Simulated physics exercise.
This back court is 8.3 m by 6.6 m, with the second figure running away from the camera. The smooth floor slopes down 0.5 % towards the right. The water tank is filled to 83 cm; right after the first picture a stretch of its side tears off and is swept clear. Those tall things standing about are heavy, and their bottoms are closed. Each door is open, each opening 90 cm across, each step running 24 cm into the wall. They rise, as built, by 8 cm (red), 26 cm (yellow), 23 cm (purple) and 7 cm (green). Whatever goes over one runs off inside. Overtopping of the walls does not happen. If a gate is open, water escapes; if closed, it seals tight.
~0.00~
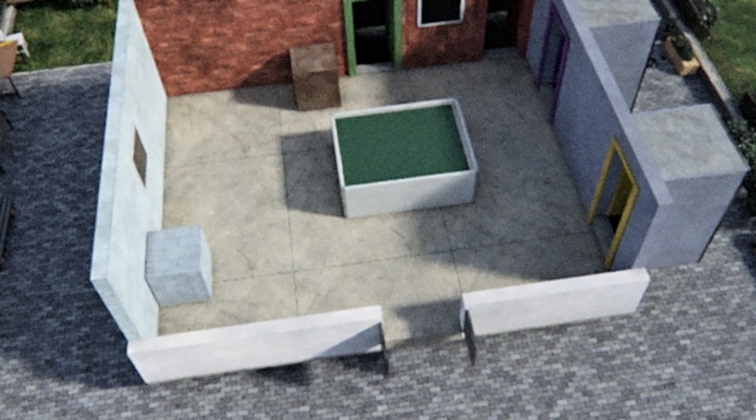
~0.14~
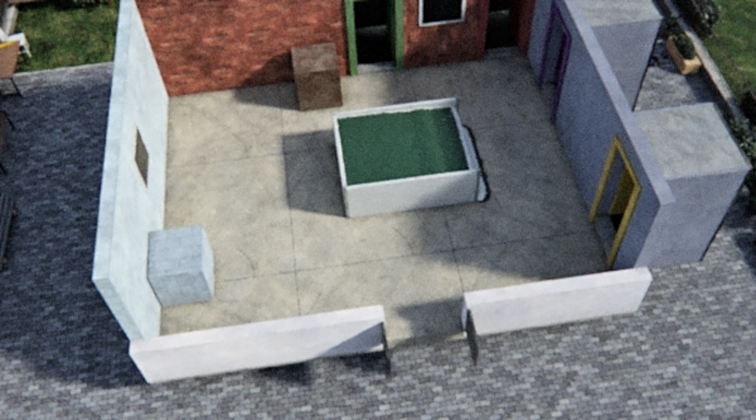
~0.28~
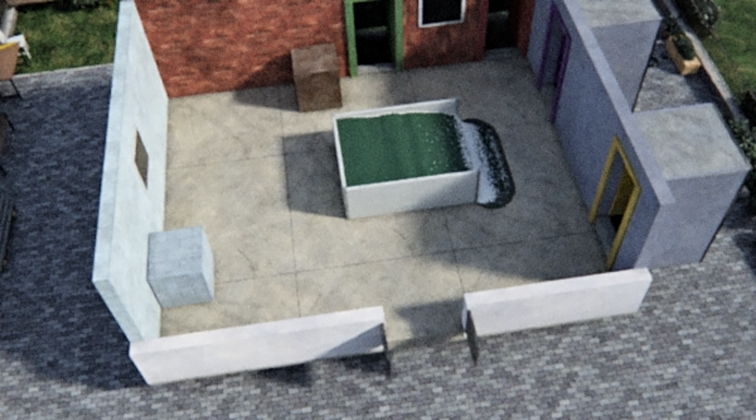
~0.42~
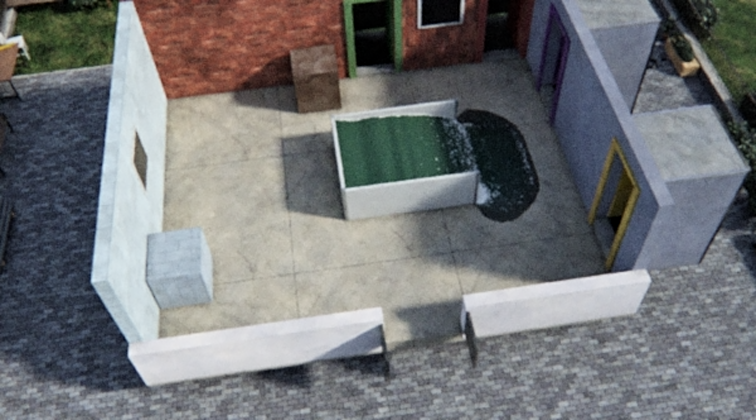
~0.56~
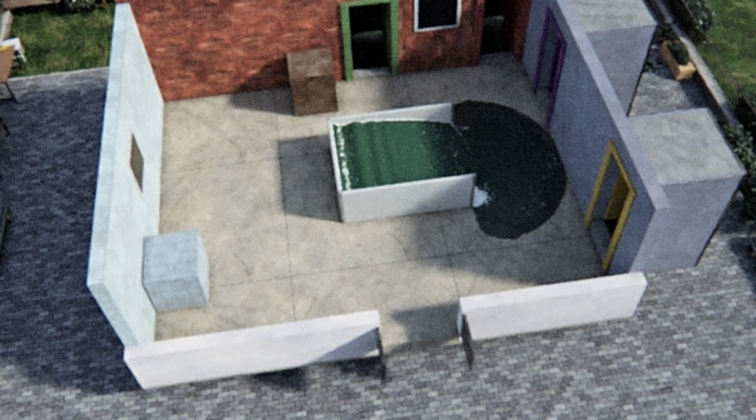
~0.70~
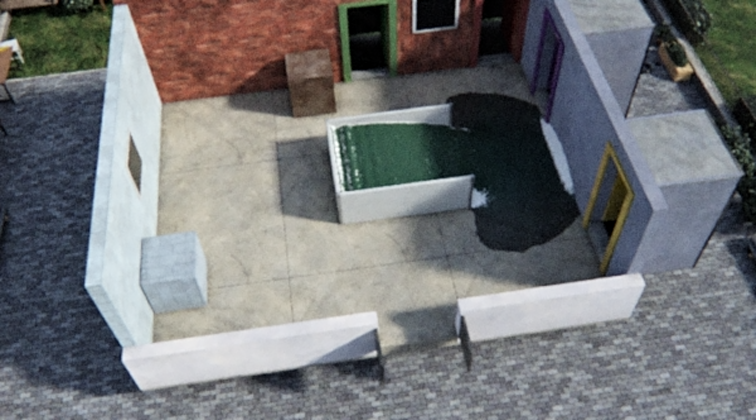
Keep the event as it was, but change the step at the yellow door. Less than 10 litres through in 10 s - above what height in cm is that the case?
Above about 20 cm.
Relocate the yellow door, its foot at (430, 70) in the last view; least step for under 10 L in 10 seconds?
9.5 cm.
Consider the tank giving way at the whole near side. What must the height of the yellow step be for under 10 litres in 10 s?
Some 21 centimetres.
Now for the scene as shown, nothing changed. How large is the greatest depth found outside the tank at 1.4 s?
It gets to close to 56 centimetres there.
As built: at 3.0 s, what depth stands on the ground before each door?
Centimetres: Red = 35, yellow = 18, purple = 27, green = 0.
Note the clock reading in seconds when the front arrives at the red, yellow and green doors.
Arrives: Red 1.3 s / yellow 1.0 s / green 3.2 s.
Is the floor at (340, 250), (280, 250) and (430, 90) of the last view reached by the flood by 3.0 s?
First bone-dry, second bone-dry, third wet through.
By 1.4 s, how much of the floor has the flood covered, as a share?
Close to 20 per cent is wet.
After 1.4 s water covers 20 % of the floor, deepest (56 cm) near (551, 162); 17 cm at the yellow door, 0 litres in over its 26 cm step.
After 3.0 s water covers 35 % of the floor, deepest (44 cm) near (615, 301); 18 cm at the yellow door, 0 litres in over its 26 cm step.
After 10.0 s water covers 100 % of the floor, deepest (12 cm) near (162, 112); 7 cm at the yellow door, 1 litre in over its 26 cm step.
At the yellow door as built, the water arrived by 1.0 s and peaked near 23 cm at 2.0 s.
With a step of 18 cm, 19 litres would have come in within the 10 s; with 24.5 cm, 2 litres. So under 10 litres takes about 20 cm.
